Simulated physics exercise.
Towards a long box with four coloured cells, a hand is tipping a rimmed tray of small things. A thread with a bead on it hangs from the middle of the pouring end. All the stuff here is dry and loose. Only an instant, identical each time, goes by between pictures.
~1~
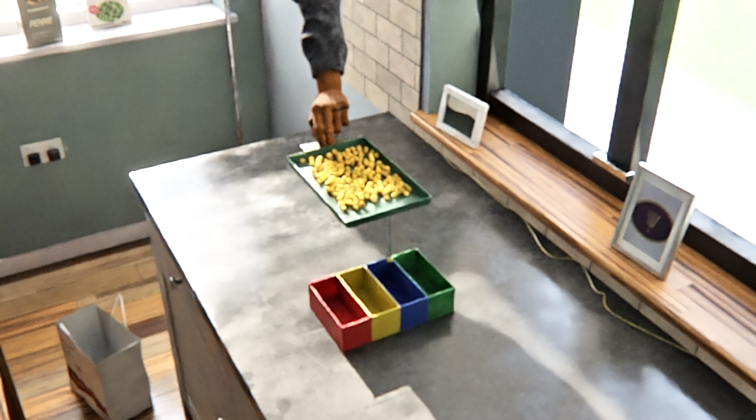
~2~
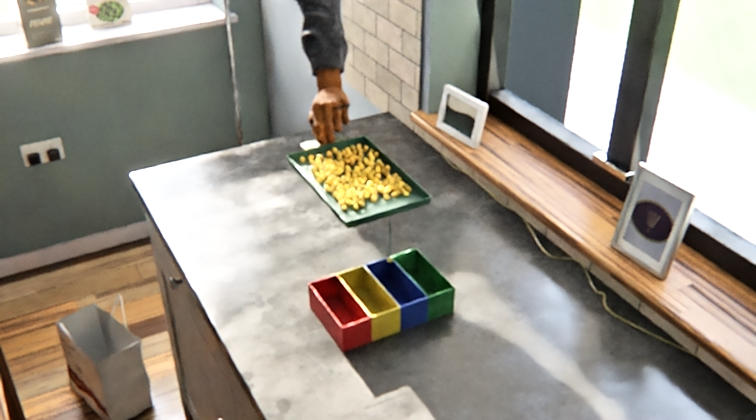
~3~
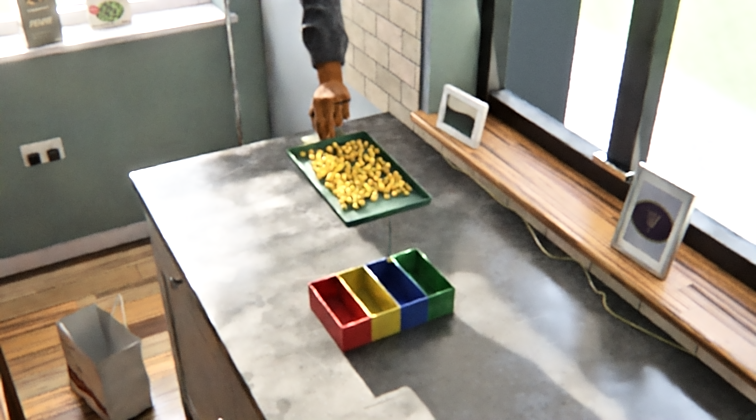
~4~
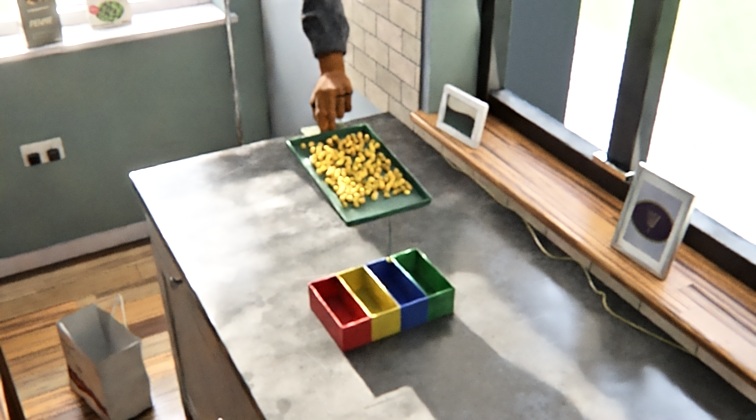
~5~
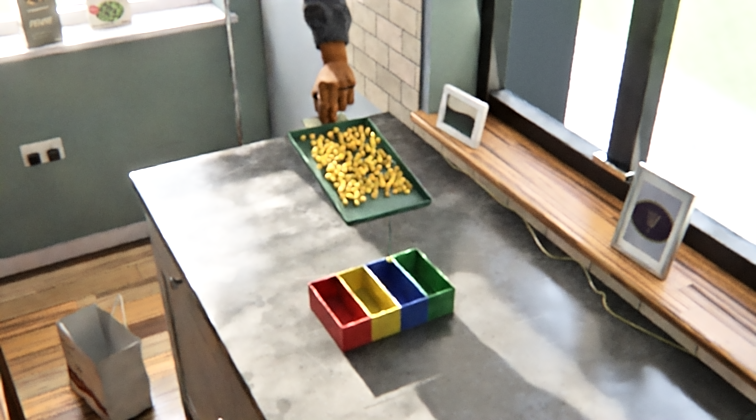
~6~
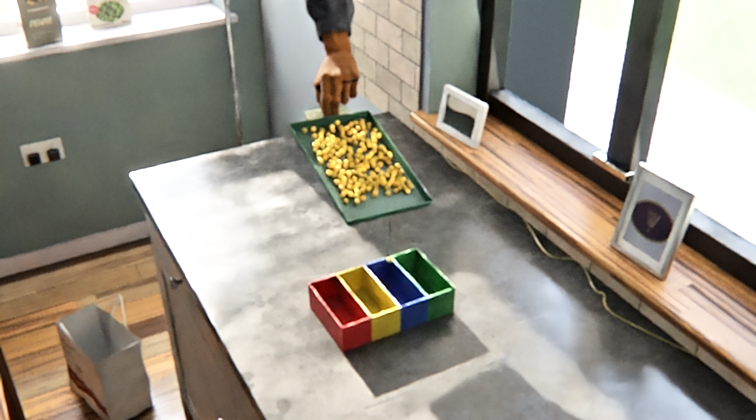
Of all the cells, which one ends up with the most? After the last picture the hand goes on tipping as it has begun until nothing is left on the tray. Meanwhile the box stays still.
The green one ends up with the most.
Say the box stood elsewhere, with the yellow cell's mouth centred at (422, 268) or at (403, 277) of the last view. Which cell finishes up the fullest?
For the first spot the answer is yellow, and for the second spot it is blue.
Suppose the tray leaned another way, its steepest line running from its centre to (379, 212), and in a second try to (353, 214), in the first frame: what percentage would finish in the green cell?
First heading 20 %, second heading 0 %.
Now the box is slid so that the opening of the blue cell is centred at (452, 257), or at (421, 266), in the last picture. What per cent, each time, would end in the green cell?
Around 0 % followed by around 20 %.
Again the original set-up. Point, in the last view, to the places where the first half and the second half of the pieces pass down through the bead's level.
Roughly (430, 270) first, then roughly (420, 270).
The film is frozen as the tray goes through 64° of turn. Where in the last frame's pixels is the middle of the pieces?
Somewhere about pixel (399, 185).
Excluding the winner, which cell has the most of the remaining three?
Second best is the cell in blue.
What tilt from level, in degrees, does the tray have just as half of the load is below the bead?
It's turned some 115 degrees by then.
Just after the last frame, tray tipped steeply; almost all on the tray; just a few falling or outside the box.
A moment on, tray tipped past a quarter turn; almost all on the tray; just a few in the yellow cell; just a few in the blue cell; just a few in the green cell; just a few falling or outside the box.
Further on, tray tipped past a quarter turn; roughly a third in the green cell; roughly a quarter in the blue cell; about a tenth in the yellow cell; roughly a third falling or outside the box.
When it is over, tray tipped past a quarter turn; roughly a third in the green cell; roughly a quarter in the blue cell; about a tenth in the yellow cell; not one in the red cell; roughly a third outside the box.
